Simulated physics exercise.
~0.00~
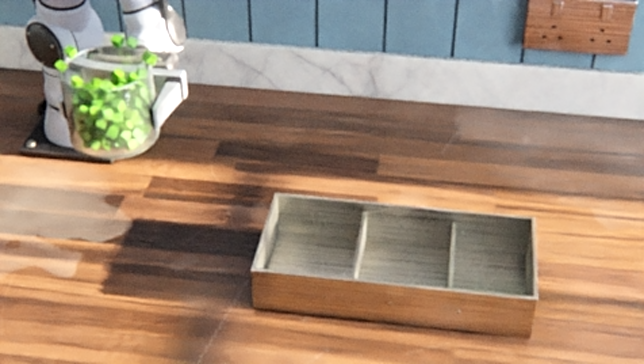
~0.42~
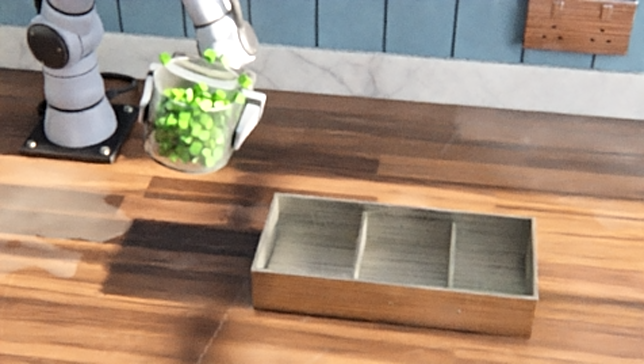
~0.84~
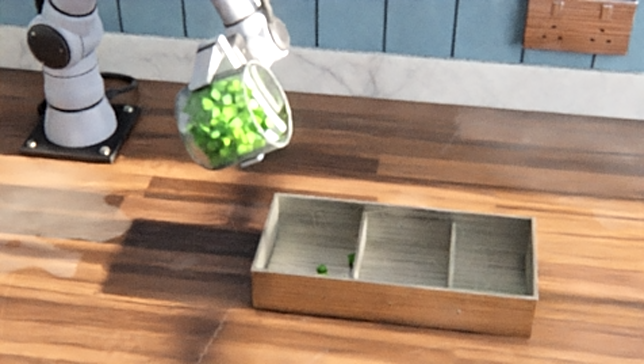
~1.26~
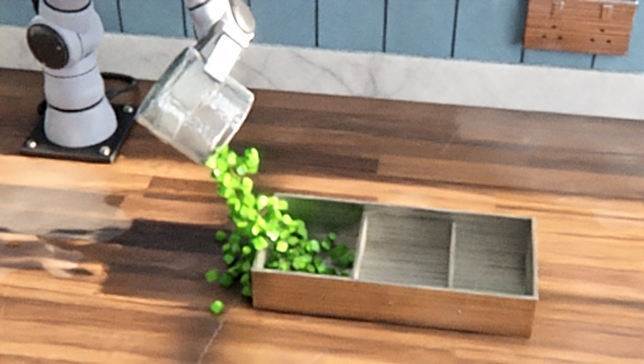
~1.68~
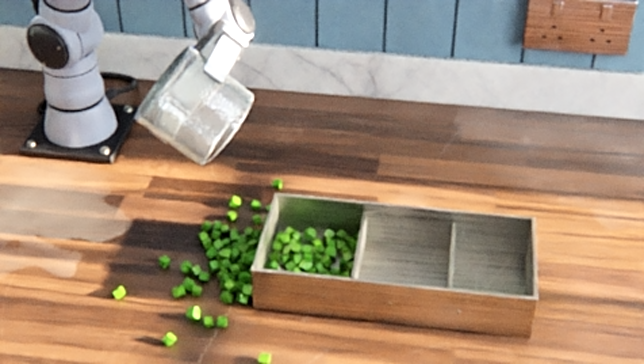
Green cubes pour from a robot-held clear cup, landing in the box's left compartment and beside it.
